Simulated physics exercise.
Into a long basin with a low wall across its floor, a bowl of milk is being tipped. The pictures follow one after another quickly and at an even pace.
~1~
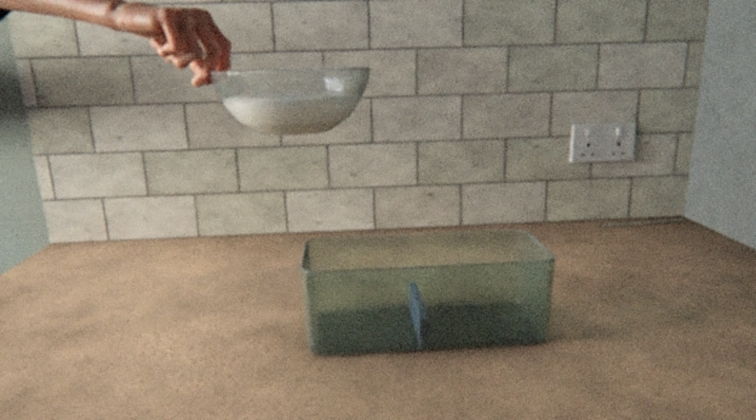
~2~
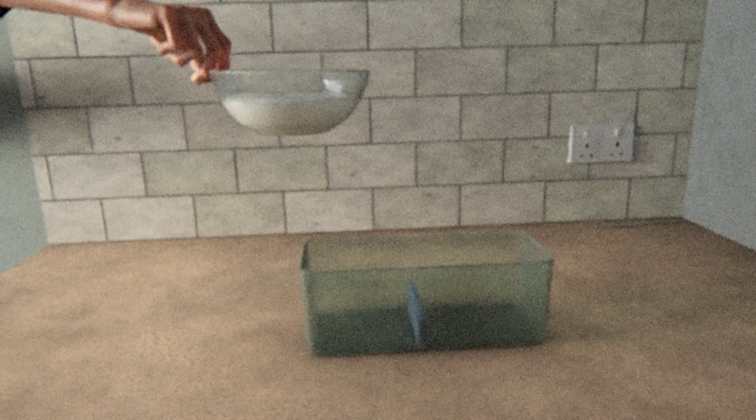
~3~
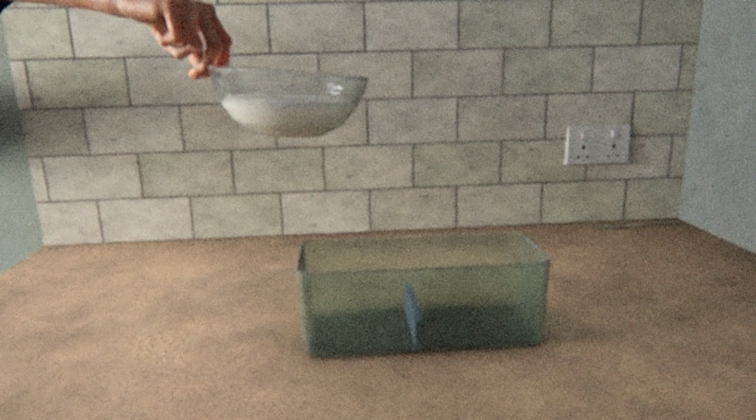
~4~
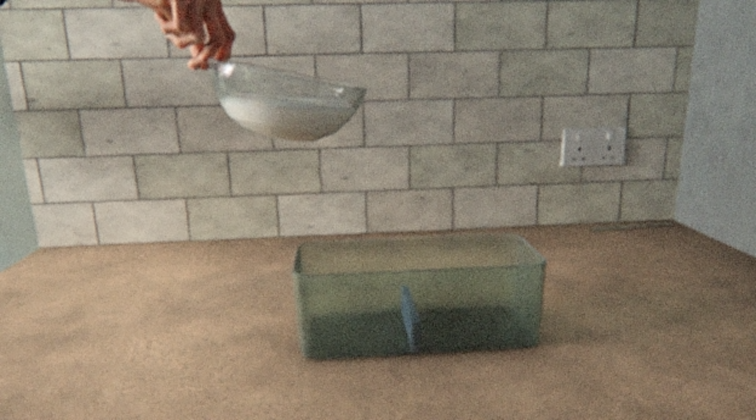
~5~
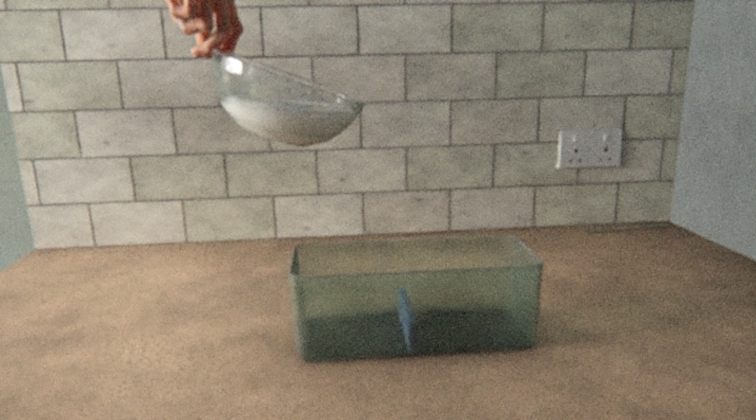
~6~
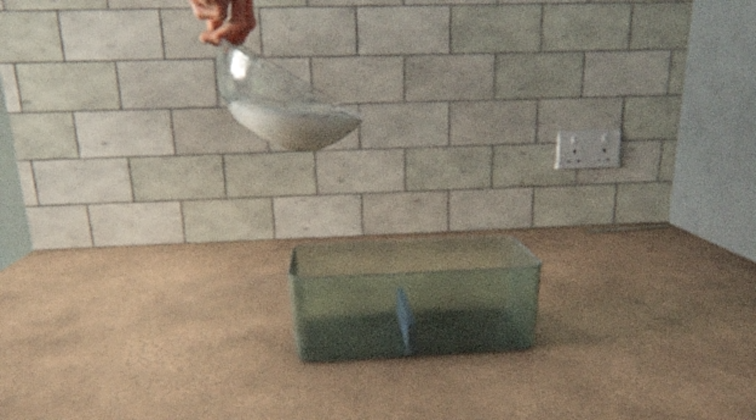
A hand tilts a clear bowl of milk steadily to the right above a long basin.
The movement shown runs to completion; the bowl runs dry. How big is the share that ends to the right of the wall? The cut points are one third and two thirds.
Most likely one third to two thirds will rest right of the wall.
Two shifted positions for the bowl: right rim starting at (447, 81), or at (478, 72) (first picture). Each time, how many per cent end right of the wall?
Start one gives some 75 %, start two some 75 %.
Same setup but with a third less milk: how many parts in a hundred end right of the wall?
About 30 parts in a hundred, give or take.
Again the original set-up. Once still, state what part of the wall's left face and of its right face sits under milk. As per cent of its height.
Left: About 50; right: About 30.
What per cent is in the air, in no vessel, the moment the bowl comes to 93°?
Share: Approx. 50 %.
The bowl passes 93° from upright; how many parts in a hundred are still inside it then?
Around 5 in a hundred has not poured out yet.
A moment on, the bowl is tipped on its side and 7 per cent is still to pour, 11 is left of the wall and 32 right of it.
Next, the bowl is tipped right over and 0 per cent is still to pour, 51 is left of the wall and 42 right of it.
Then the bowl is tipped right over and 0 per cent is still to pour, 53 is left of the wall and 44 right of it.
Later the bowl is tipped right over and 0 per cent is still to pour, 53 is left of the wall and 44 right of it.
At rest 53 per cent lies left of the wall, 44 right of it and 3 outside.
